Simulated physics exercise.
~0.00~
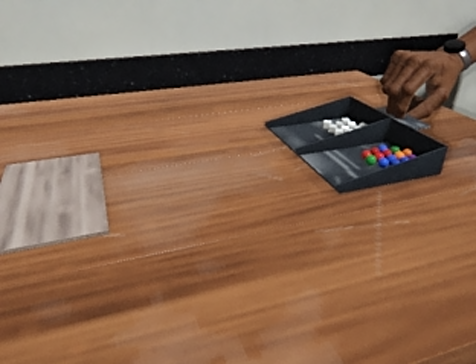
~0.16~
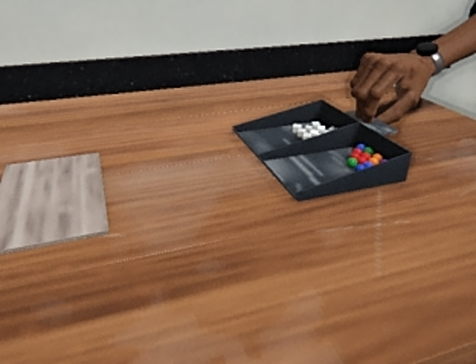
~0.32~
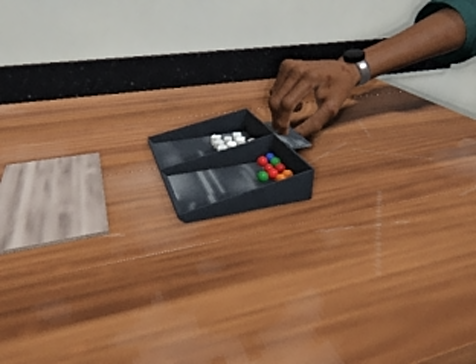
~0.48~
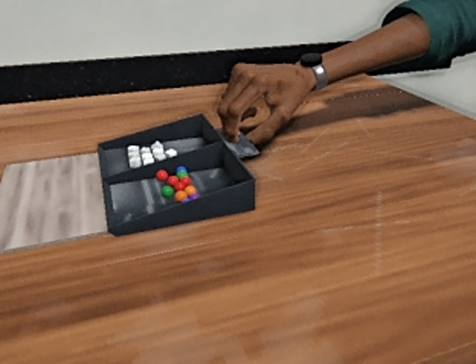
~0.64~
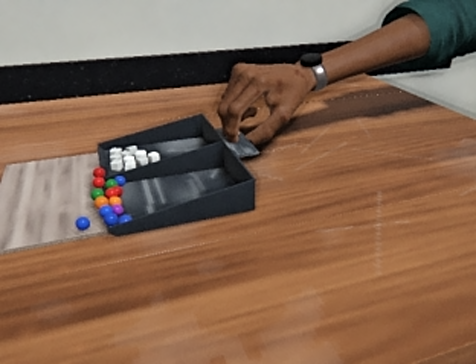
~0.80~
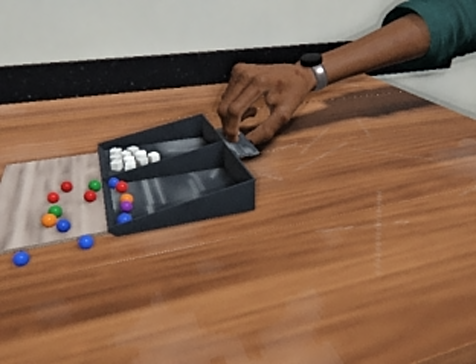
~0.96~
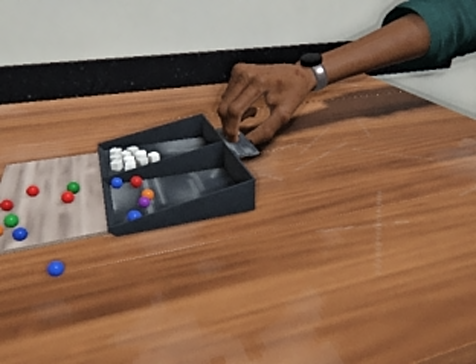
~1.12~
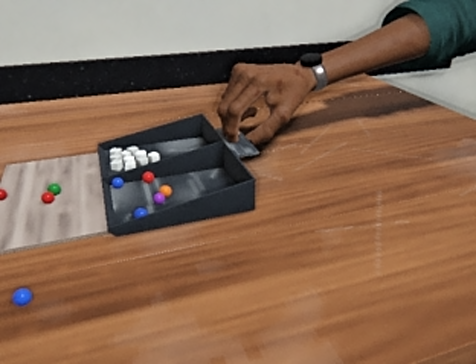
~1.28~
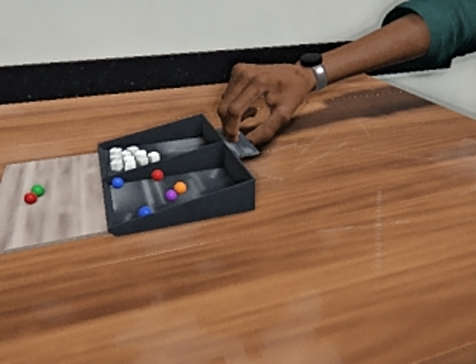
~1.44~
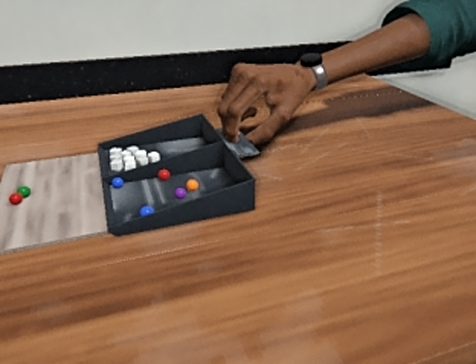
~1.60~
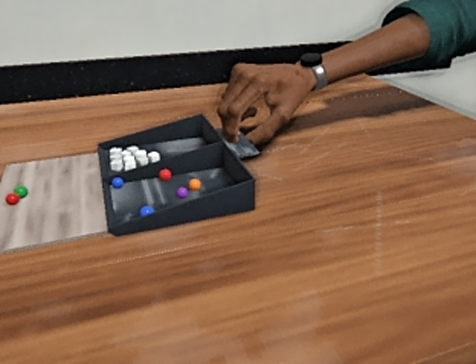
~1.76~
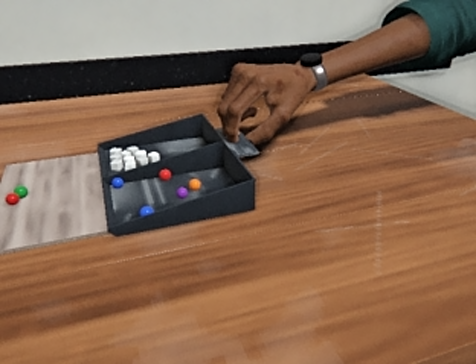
A dark, shallow tray with two compartments slides left across a brown wooden table, seen from a fixed, raised view, with a hand wearing a watch at its right end. White pieces sit in the farther compartment and colourful balls in the nearer one, while a pale flat board lies at the left. The tray stops at the board, and both lots shift towards its front rim. Many coloured balls spill over and roll left, some leaving view. At the end, the white pieces remain inside, a few coloured balls rest in the tray, and a red and a green one sit on the board.
